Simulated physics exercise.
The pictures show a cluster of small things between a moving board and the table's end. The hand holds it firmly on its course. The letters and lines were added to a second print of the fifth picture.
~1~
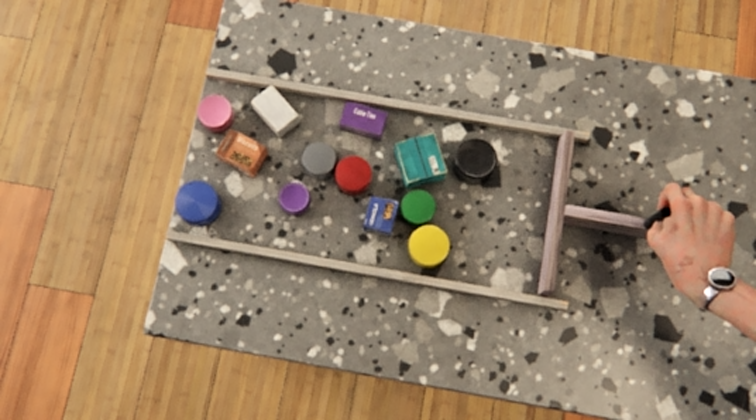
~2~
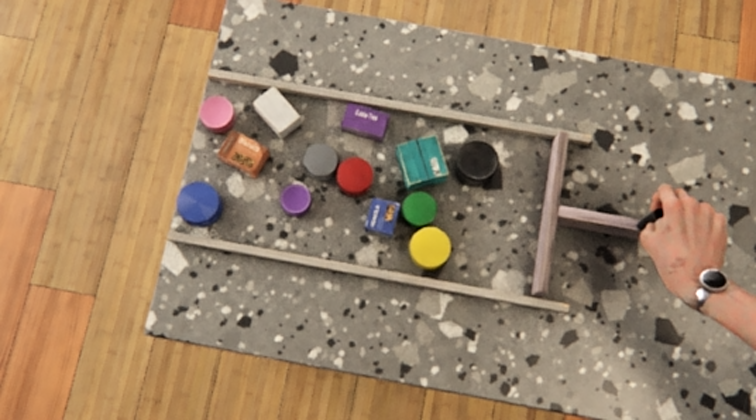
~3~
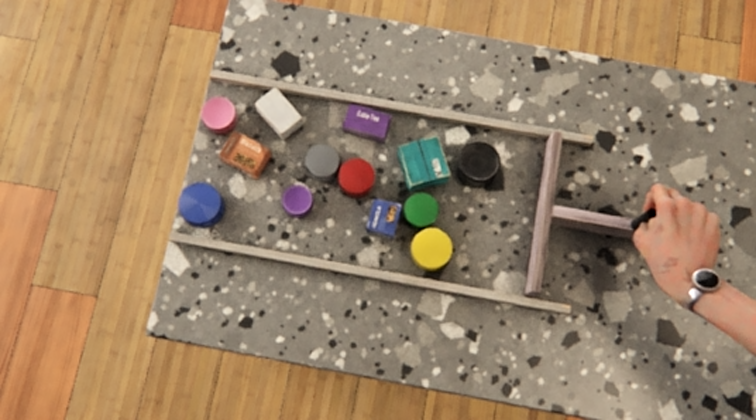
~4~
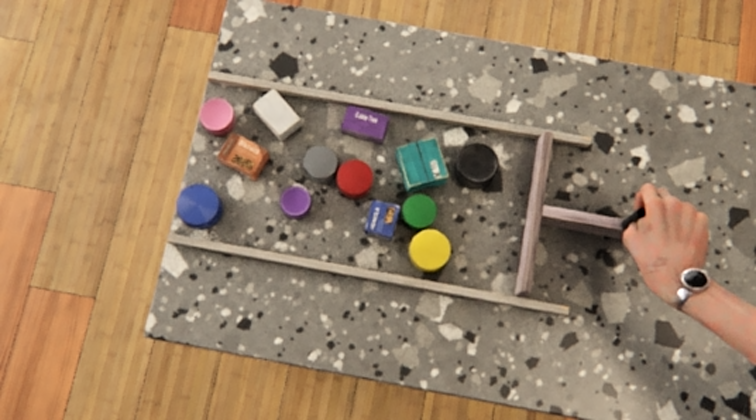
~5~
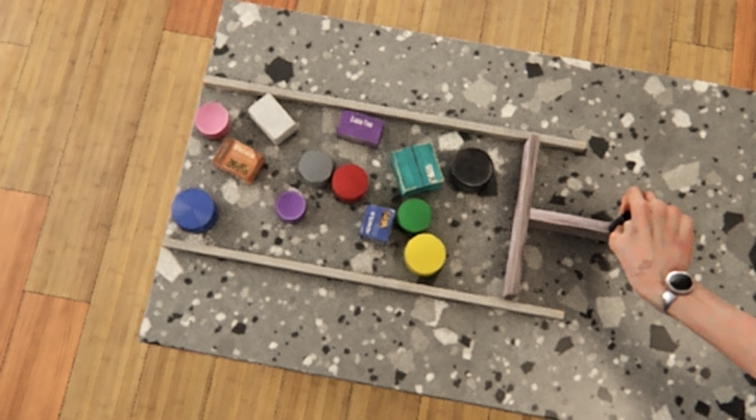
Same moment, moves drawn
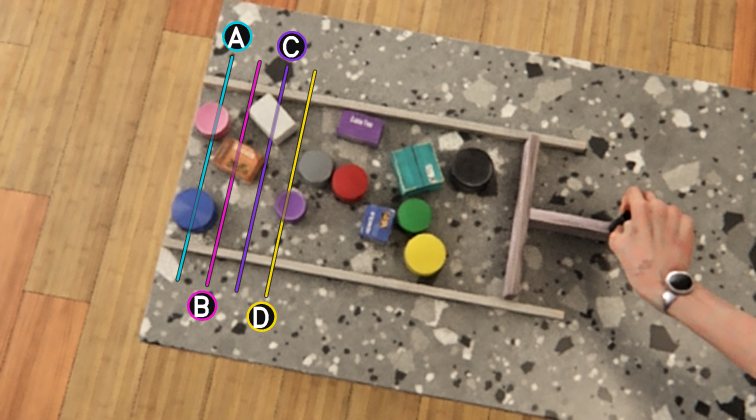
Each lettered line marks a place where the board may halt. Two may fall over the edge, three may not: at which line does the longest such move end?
Line D.
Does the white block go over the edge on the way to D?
No.
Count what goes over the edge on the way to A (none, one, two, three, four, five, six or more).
In all, six or more.
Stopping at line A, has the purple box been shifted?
Yes.
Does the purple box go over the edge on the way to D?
No.
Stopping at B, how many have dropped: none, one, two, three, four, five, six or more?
Six or more.
On the marked copy, A at (206, 165); B at (234, 170); C at (263, 175); D at (291, 180).
Following D. Soon after the start, board (440, 197); yellow pot (404, 253); black tub (419, 162).
Later, board (356, 182); white block (268, 122); purple jar (250, 218).
In the end, board (293, 171); pink tub over the edge; blue tin (183, 208); one fallen.
As for the rest, A drops ten; B drops eight; C drops four.
